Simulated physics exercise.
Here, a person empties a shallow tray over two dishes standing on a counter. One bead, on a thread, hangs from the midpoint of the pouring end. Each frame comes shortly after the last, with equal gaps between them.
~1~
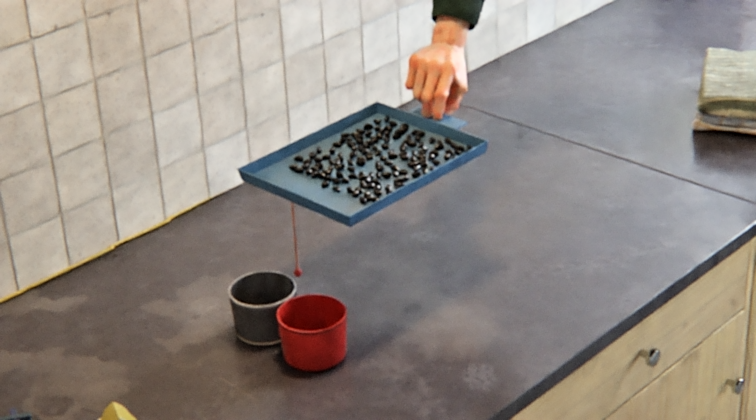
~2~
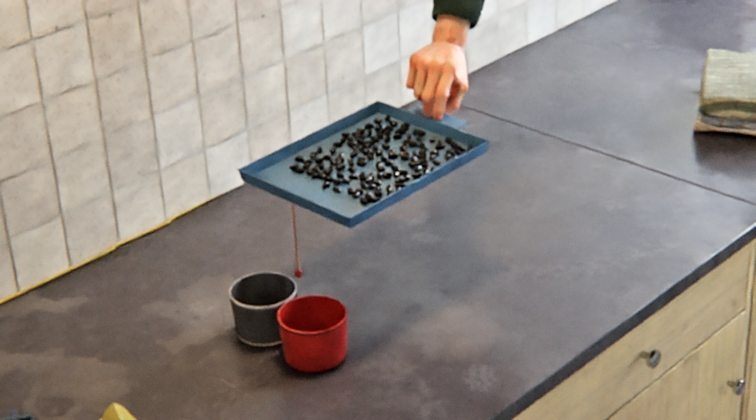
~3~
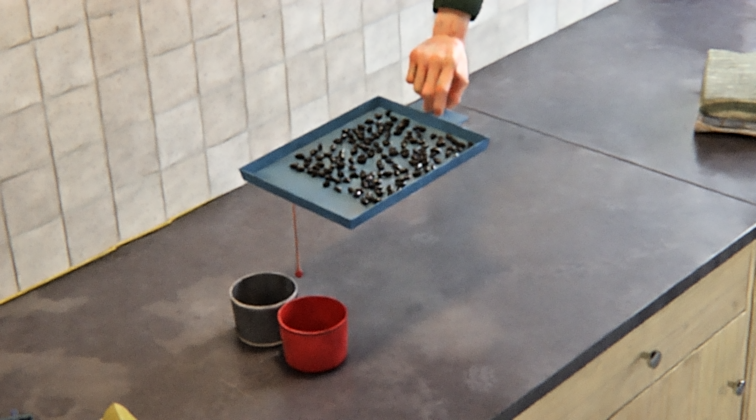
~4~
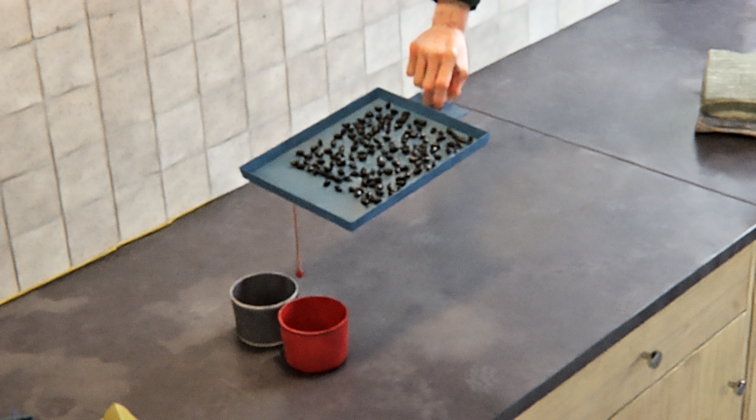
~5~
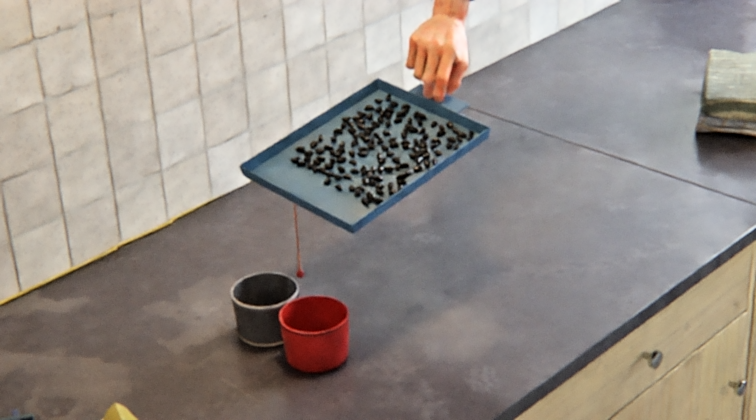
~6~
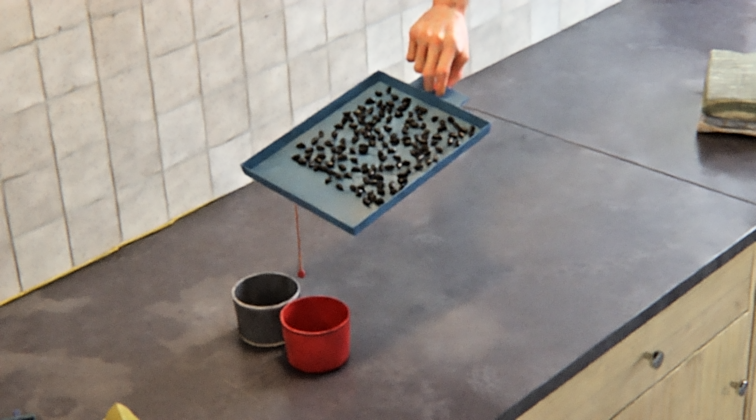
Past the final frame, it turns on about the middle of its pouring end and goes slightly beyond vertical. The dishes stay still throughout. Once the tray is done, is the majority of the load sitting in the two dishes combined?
No, only a minority is there.
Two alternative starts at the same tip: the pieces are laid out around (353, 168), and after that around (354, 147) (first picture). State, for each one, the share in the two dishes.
It would be roughly 40 per cent for the first and roughly 30 per cent for the second.
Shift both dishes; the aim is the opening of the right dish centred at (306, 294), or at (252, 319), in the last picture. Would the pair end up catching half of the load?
First try: A minority; second try: A minority.
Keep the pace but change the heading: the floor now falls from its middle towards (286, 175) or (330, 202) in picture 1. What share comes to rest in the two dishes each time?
Somewhere close to 20 % the first time, 70 % the second.
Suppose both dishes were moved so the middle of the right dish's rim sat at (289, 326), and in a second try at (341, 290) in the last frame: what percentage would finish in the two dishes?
About 0 and 50 per cent respectively.
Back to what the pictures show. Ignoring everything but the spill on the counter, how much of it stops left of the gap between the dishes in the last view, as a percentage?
Around 0 %.
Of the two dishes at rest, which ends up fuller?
Fuller at the end: The rightward one.
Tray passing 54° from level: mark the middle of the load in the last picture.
Somewhere near pixel (357, 194).
Soon after the last picture, tray tipped steeply; nearly all on the tray; a stray few in the air.
A little later, tray tipped right over; nearly all on the tray; a stray few in the right dish; a stray few outside both; a stray few in the air.
Later still, tray tipped past a quarter turn; about a quarter in the right dish; most outside both.
At rest, tray tipped past a quarter turn; about a quarter in the right dish; none in the left dish; most outside both.
